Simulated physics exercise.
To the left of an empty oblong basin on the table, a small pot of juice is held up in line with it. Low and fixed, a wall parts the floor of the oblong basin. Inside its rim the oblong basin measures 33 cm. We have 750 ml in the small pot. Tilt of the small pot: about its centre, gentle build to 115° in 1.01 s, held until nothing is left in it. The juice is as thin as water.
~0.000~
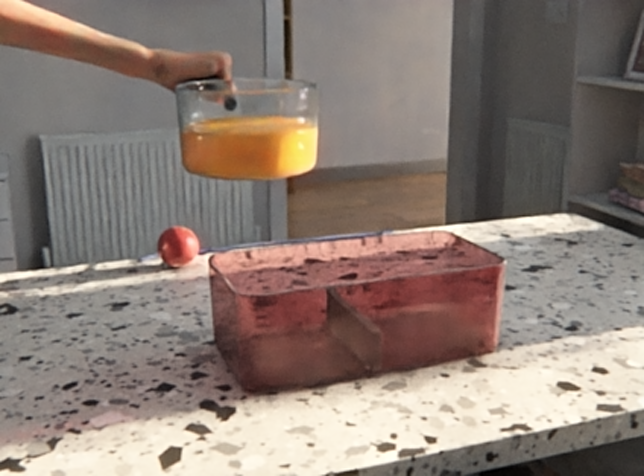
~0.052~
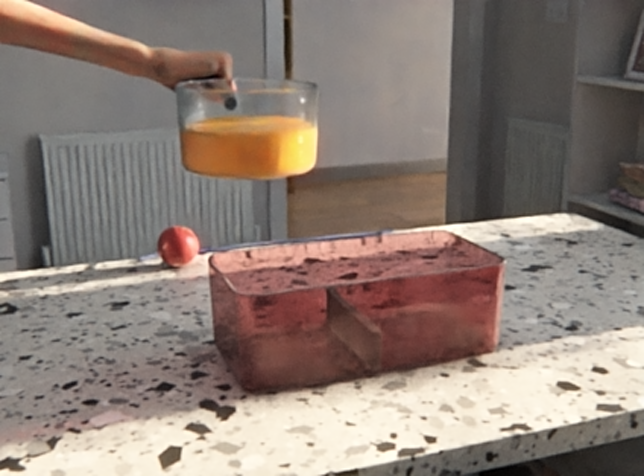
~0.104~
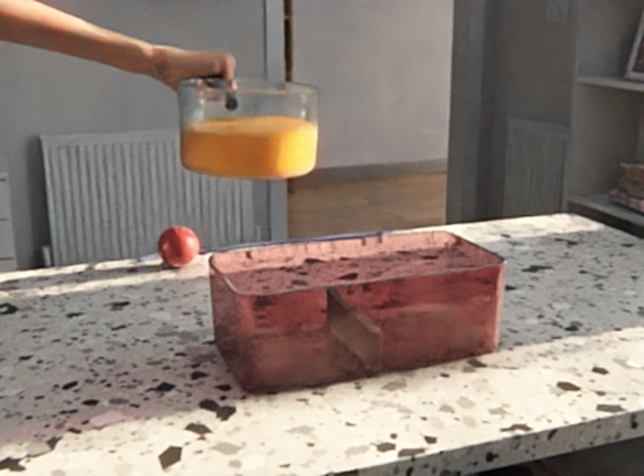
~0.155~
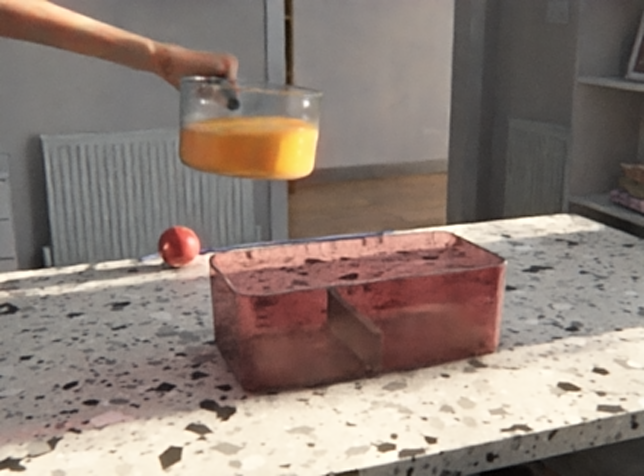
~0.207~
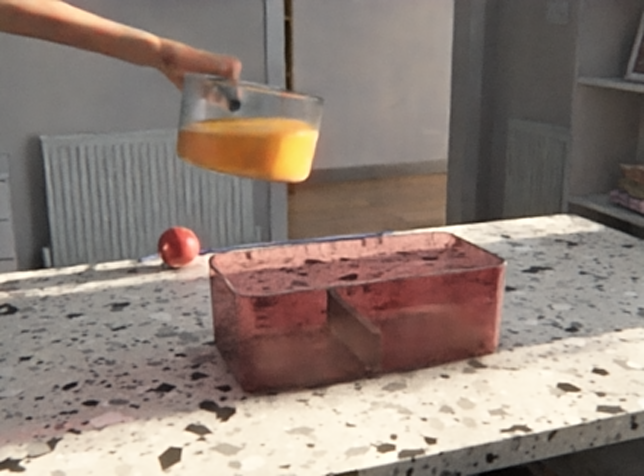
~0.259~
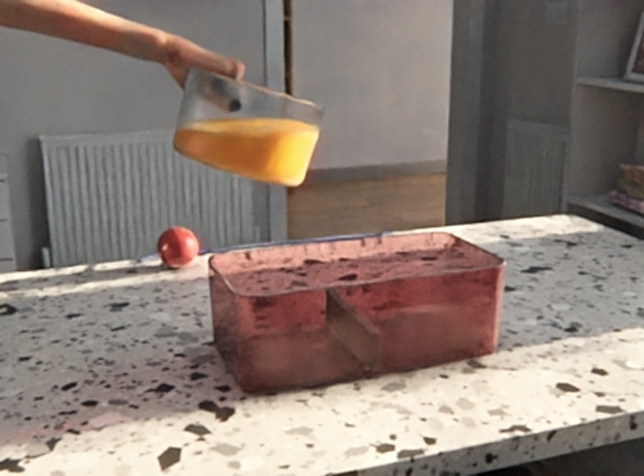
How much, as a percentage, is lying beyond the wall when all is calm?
Around 51 per cent lies beyond the wall.
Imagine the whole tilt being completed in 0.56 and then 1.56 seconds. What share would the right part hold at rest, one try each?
Near 30 in a hundred on the first go and near 60 in a hundred on the second.
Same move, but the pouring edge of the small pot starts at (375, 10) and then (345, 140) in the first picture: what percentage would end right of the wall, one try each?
It comes to 90 per cent, and then 70 per cent.
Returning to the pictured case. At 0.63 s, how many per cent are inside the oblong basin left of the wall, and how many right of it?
Around 1 percent on the left and 3 on the right.
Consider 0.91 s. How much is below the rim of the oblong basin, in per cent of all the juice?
It works out near 76 per cent.
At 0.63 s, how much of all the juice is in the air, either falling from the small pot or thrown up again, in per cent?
Around 34 in a hundred.
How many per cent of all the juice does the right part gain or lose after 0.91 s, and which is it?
Net gain of about 1.
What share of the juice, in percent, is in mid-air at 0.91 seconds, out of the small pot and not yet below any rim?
About 14 per cent.
After 0.63 s the tilt is 80° and 62 per cent is still to pour, 1 is left of the wall and 3 right of it.
After 0.91 s the tilt is 112° and 10 per cent is still to pour, 25 is left of the wall and 50 right of it.
After 1.20 s the tilt is 115° and 0 per cent is still to pour, 47 is left of the wall and 50 right of it.
After 1.51 s the tilt is 115° and 0 per cent is still to pour, 47 is left of the wall and 51 right of it.
In the end 47 per cent lies left of the wall, 51 right of it and 1 outside.
